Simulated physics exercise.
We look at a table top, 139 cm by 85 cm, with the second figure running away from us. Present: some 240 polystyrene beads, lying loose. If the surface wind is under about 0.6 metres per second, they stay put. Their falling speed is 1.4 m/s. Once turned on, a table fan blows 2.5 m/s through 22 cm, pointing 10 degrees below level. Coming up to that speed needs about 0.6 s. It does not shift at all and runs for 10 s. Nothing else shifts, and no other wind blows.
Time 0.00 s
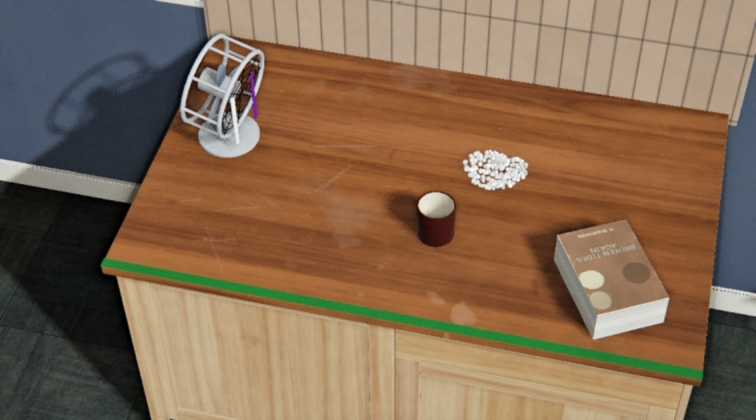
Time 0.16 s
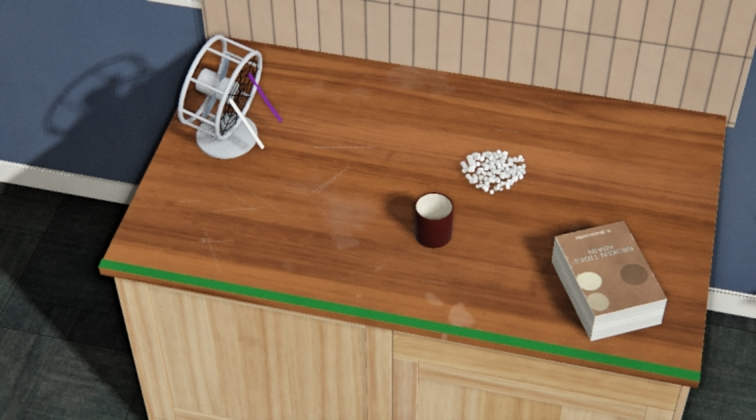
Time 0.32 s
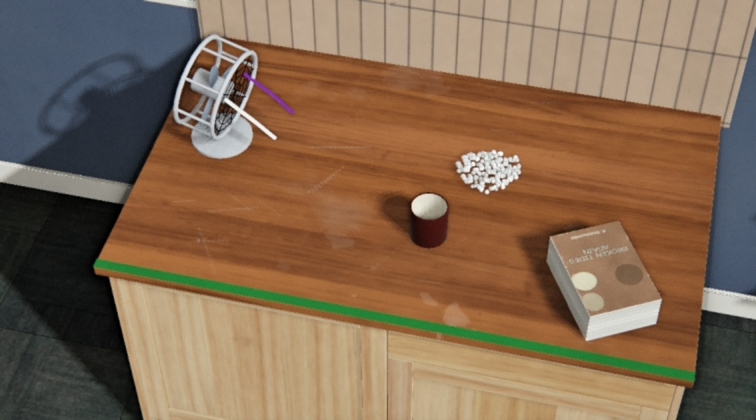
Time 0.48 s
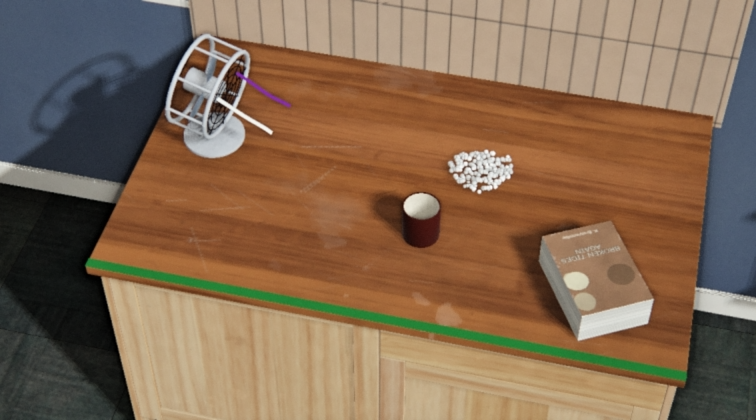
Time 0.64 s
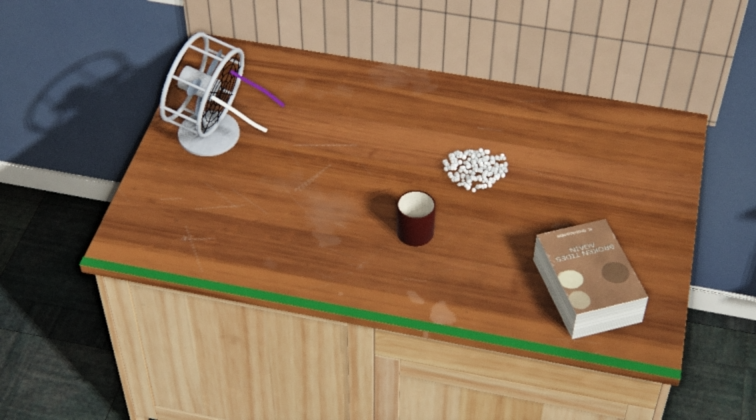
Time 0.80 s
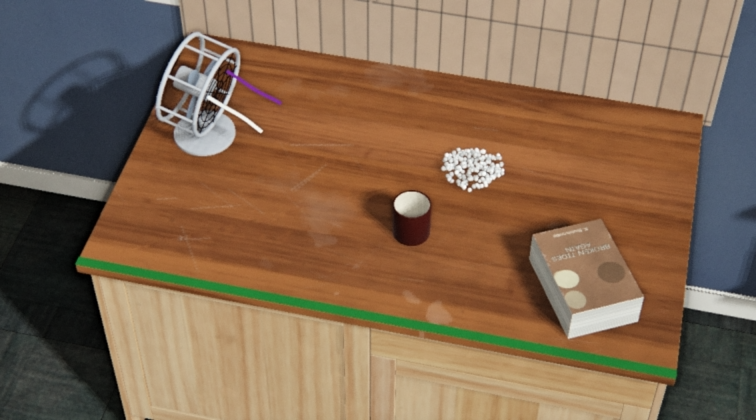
In this clip, purple and white ribbons on a table fan swing outward and stay stretched toward the right, while loose white beads, a dark red mug and a book rest undisturbed on a wooden tabletop as the view drifts slightly.
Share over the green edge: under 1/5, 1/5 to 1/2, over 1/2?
The part beyond that edge is going to stay below a fifth.
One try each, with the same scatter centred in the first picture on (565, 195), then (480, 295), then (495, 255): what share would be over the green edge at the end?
Going through the three spots in order, you'd get 0 percent, 90 percent and 60 percent.
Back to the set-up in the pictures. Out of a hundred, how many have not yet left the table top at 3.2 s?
Roughly 0 per cent.
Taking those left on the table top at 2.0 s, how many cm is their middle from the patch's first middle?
Centre offset: Approx. 60 cm.
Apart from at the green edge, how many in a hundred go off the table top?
Roughly 100 %.
After 2.0 s the count stands so, 0 % are over the green edge; the middle of those still in play is near (685, 124).
After 3.2 s the count stands so, 0 % are over the green edge.
After 5.5 s the count stands so, 0 % are over the green edge.
After 10.0 s, at the end, 0 % are over the green edge.
